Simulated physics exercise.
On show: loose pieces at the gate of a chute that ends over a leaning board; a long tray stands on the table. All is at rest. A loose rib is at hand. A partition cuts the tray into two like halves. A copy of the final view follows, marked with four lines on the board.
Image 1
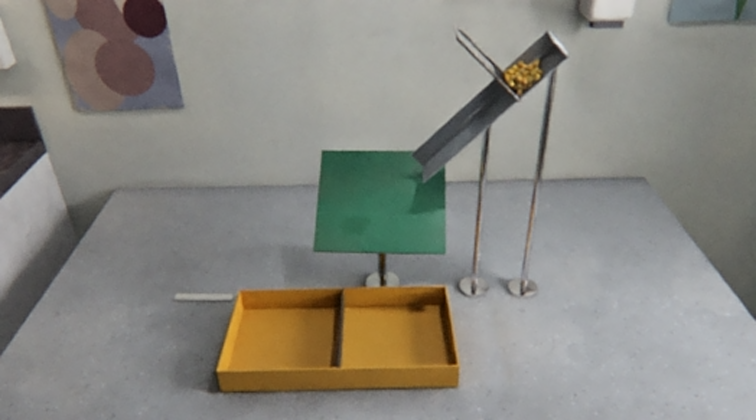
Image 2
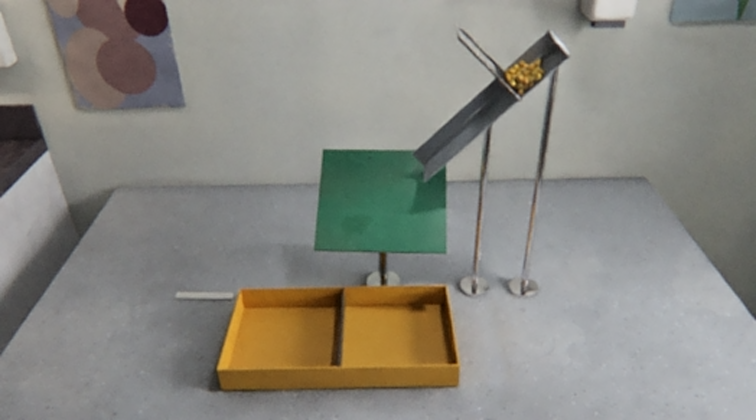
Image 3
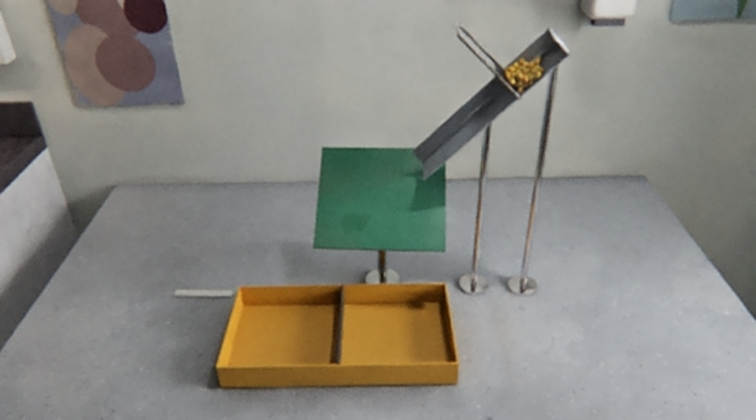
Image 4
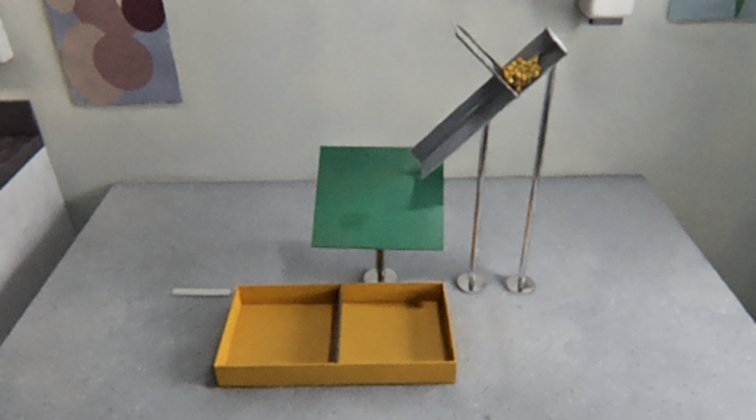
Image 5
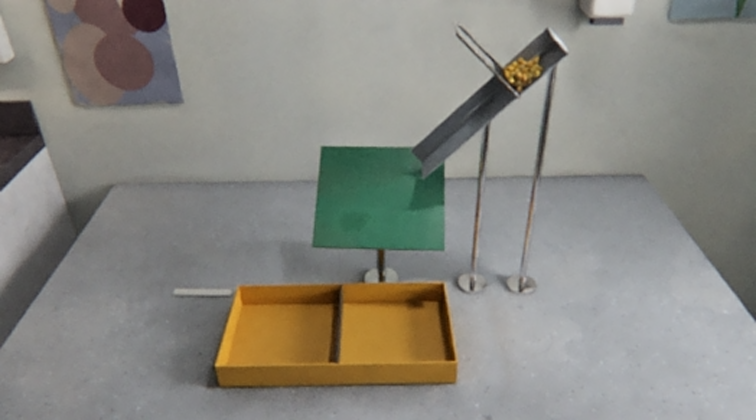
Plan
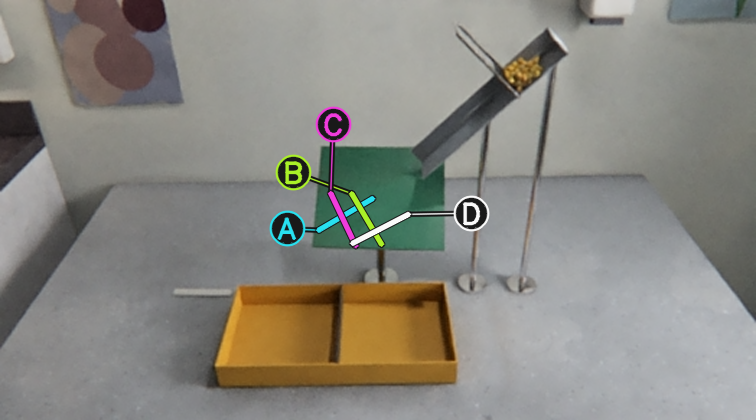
To begin with, small yellow pieces sit bunched near the top of a grey sloping chute on two metal stands, its lower end above a tilted green board. A divided orange-yellow tray rests in front, beside a pale strip. Throughout, nothing on the table visibly moves.
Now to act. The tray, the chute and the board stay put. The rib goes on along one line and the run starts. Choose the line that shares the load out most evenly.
Line A does it best.
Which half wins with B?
The right half.
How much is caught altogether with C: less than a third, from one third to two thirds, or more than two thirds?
Line C gives more than two thirds.
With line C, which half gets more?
The right half.
On the marked copy, line A from (372, 198) to (318, 230); line B from (351, 193) to (381, 244); line C from (330, 193) to (355, 245); line D from (408, 214) to (352, 243).
With A, of what is caught, about half in the left half, about half in the right.
With B, of what is caught, a small part in the left half, nearly all in the right.
With C, of what is caught, a small part in the left half, nearly all in the right.
With D, of what is caught, nearly all in the left half, a small part in the right.
